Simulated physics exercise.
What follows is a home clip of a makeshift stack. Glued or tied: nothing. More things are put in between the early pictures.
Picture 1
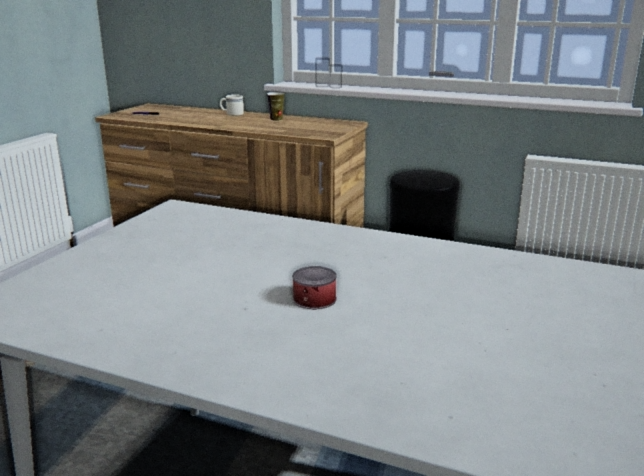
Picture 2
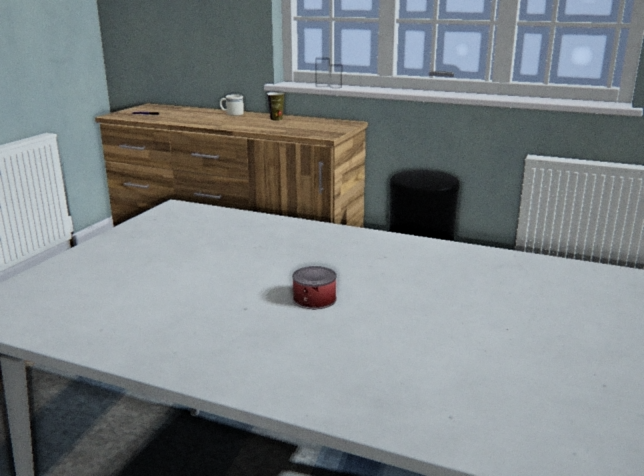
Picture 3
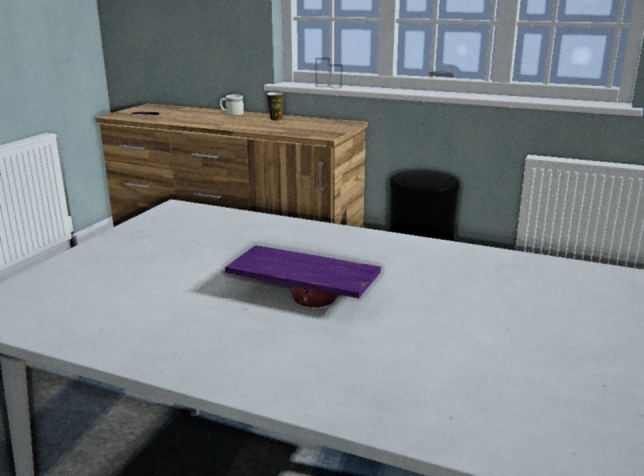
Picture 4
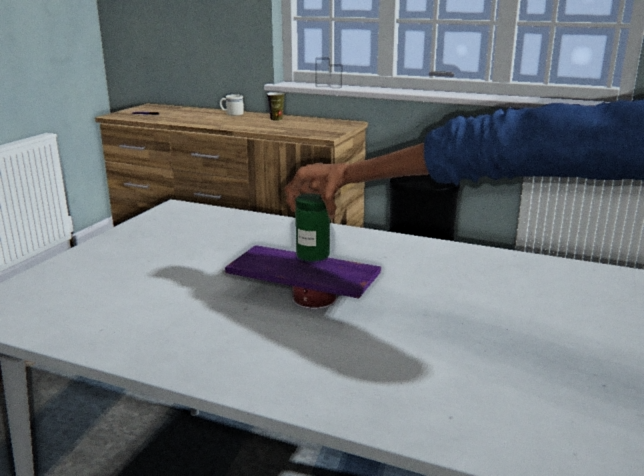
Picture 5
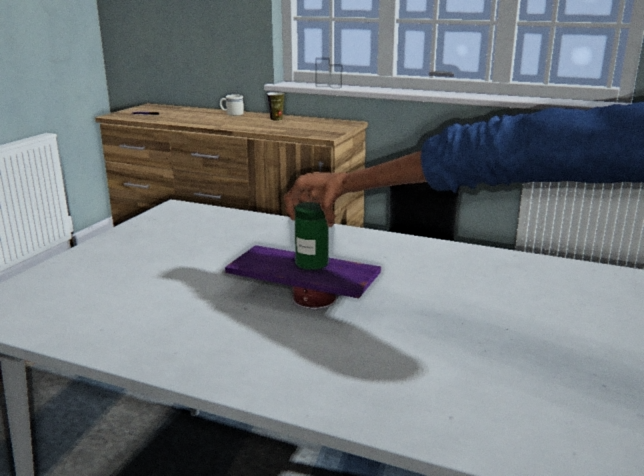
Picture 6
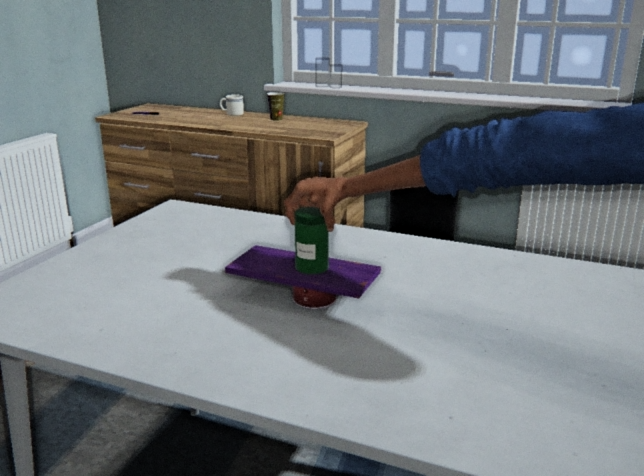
A hand in a blue sleeve lowered a green jar onto a purple board and kept hold of it, after the board had appeared on top of a small red tin on the white table.
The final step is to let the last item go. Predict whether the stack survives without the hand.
It survives.
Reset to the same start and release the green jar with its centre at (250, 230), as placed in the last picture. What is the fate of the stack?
After that, it tumbles down.
Then, 0.40 s on from there, no change.
Then, 1.10 s on from there, green jar resting near (312, 240).
In the end, all 3 unmoved. At the end, from the last picture's camera, green jar near (312, 240). The stack keeps its balance.
